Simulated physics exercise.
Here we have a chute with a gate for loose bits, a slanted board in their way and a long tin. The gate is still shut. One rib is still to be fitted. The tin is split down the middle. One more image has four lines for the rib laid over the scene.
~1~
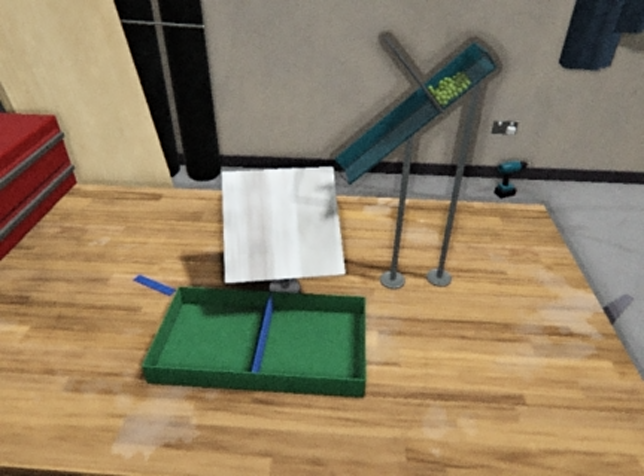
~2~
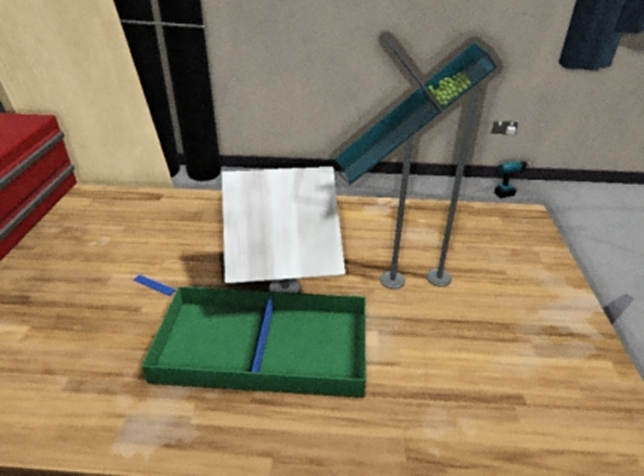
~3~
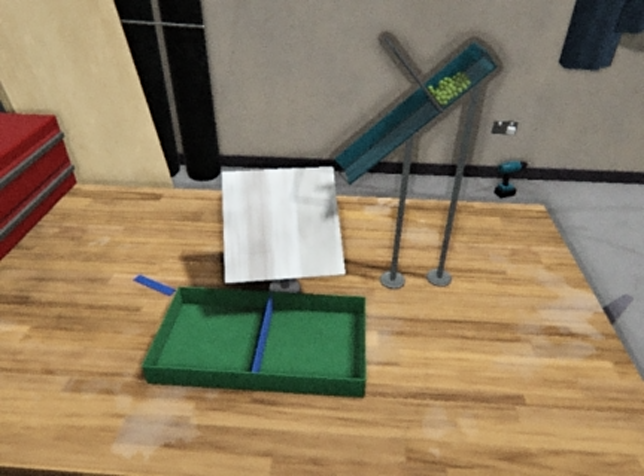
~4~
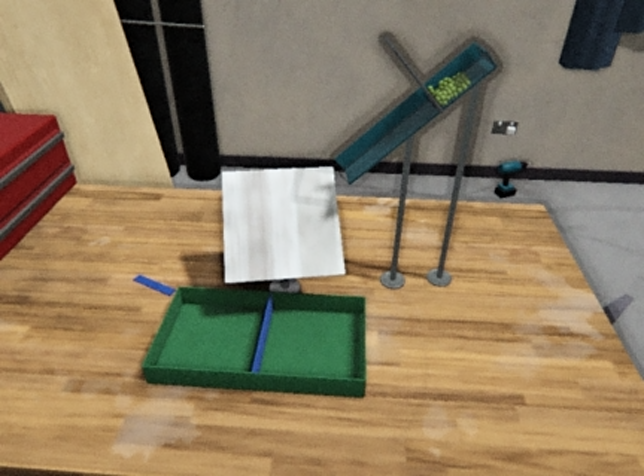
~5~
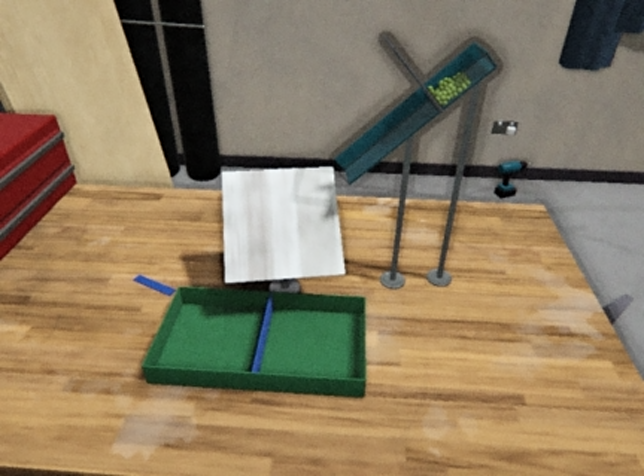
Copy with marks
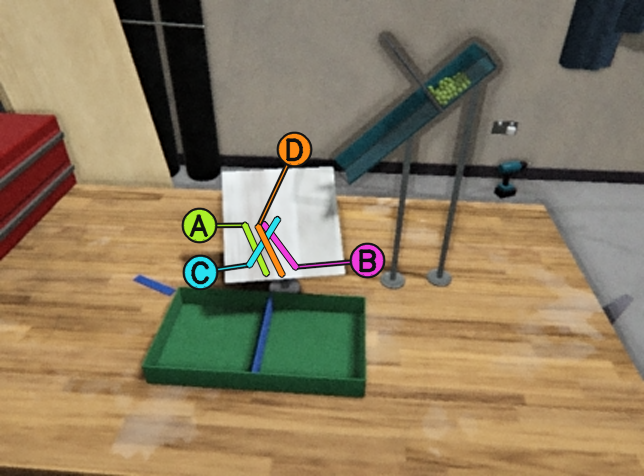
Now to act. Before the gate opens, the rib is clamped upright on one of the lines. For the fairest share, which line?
The answer is line C.
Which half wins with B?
The right half.
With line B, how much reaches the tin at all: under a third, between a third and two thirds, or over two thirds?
It is over two thirds.
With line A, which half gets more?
The right half.
On the marked copy, line A from (245, 225) to (266, 273); line B from (263, 224) to (295, 267); line C from (277, 219) to (249, 264); line D from (258, 226) to (281, 274).
With A, of what is caught, a small part in the left half, nearly all in the right.
With B, of what is caught, a small part in the left half, nearly all in the right.
With C, of what is caught, about two thirds in the left half, about a third in the right.
With D, of what is caught, a small part in the left half, nearly all in the right.
